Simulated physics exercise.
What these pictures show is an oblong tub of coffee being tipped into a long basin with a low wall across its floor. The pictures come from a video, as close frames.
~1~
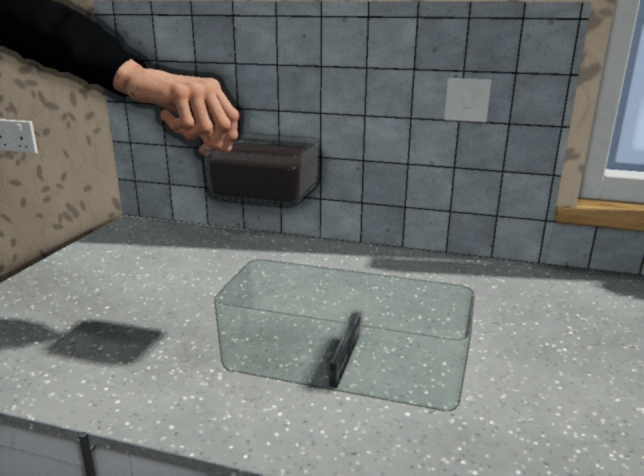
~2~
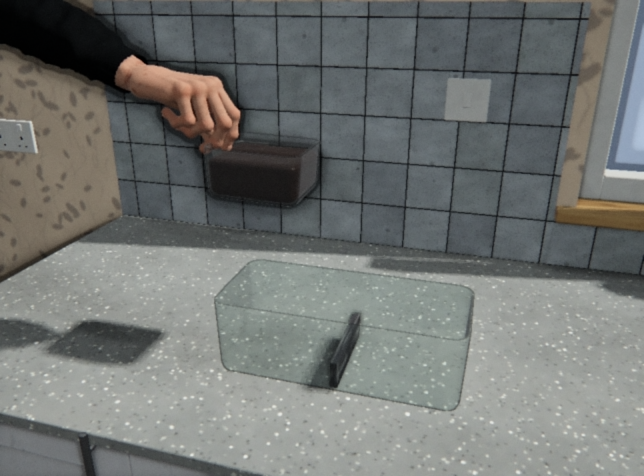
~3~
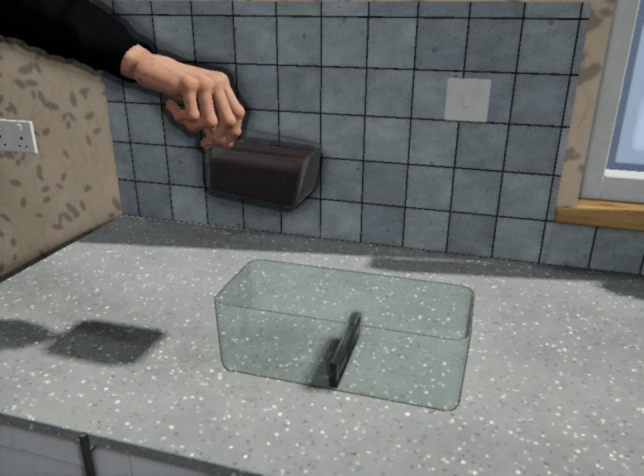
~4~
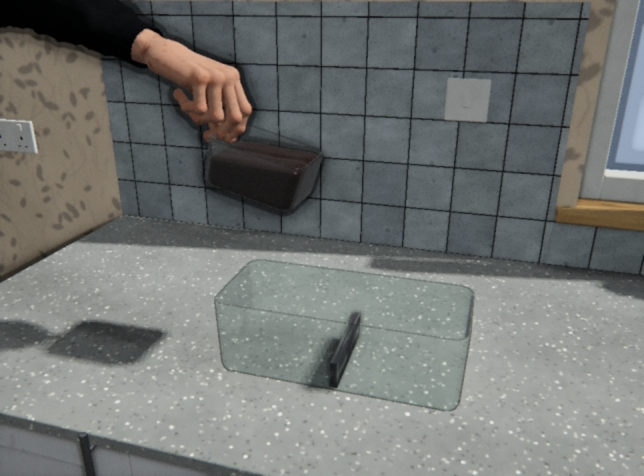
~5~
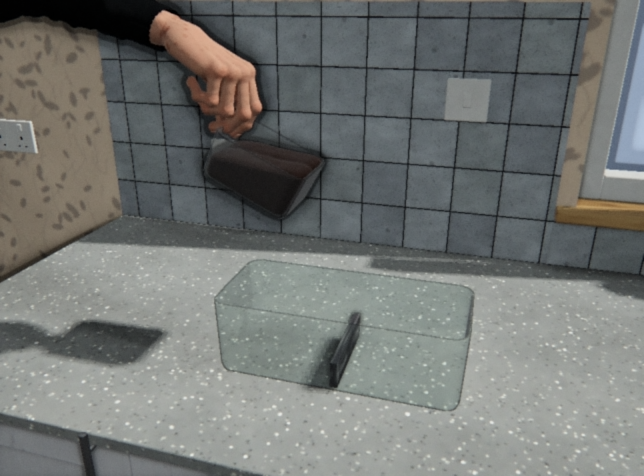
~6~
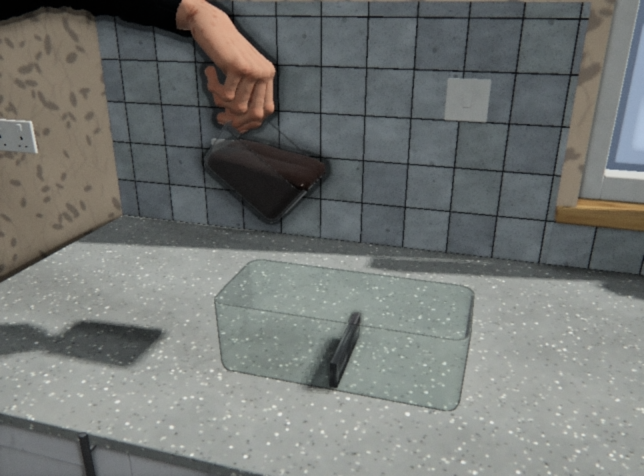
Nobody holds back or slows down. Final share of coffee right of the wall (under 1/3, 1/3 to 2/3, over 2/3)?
The right side is left with enough for a third but not past two thirds.
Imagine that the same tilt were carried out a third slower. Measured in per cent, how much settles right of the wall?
It comes to near 65 per cent.
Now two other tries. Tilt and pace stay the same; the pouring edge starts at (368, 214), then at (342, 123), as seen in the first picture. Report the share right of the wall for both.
First place gives some 85 %, second place some 80 %.
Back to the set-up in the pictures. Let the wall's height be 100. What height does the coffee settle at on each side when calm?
Left part: 30 per cent, right part: 30 per cent.
A moment on, the oblong tub is tipped right over and 12 per cent is still to pour, 3 is left of the wall and 23 right of it.
Next, the oblong tub is tipped right over and 2 per cent is still to pour, 37 is left of the wall and 54 right of it.
Then the oblong tub is tipped right over and 0 per cent is still to pour, 42 is left of the wall and 47 right of it.
Later the oblong tub is tipped right over and 0 per cent is still to pour, 46 is left of the wall and 50 right of it.
Finally, 46 per cent lies left of the wall, 50 right of it and 4 outside.
